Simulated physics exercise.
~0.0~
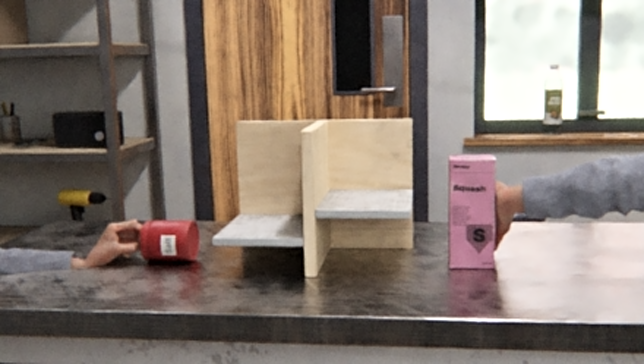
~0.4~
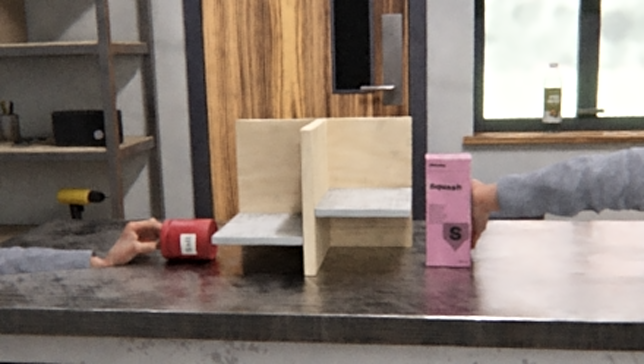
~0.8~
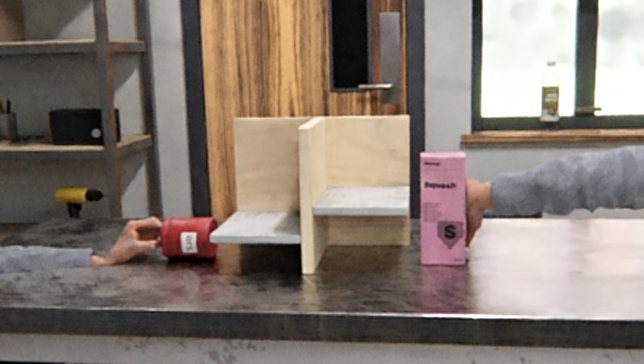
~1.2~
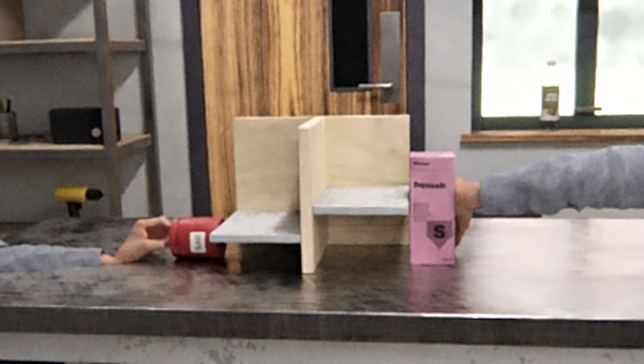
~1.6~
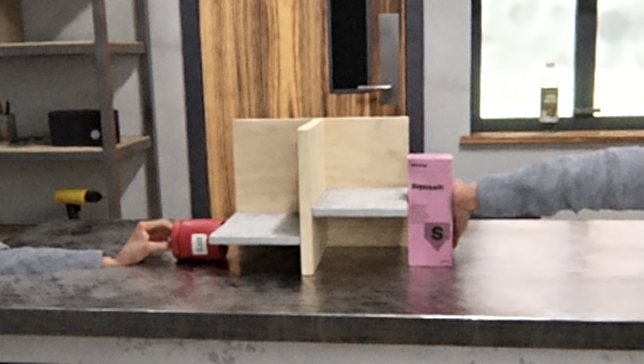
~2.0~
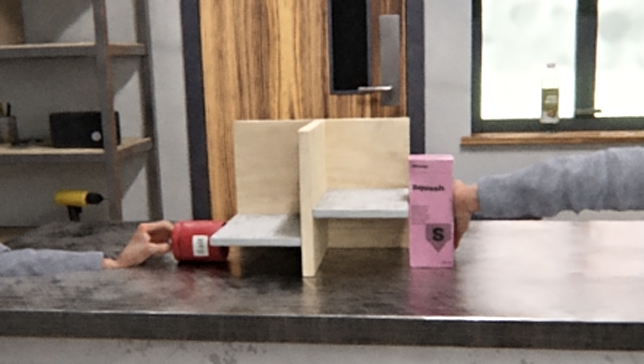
Two hands sliding a red jar and an upright pink carton inward from opposite sides, stopping at a small rack's low shelves.
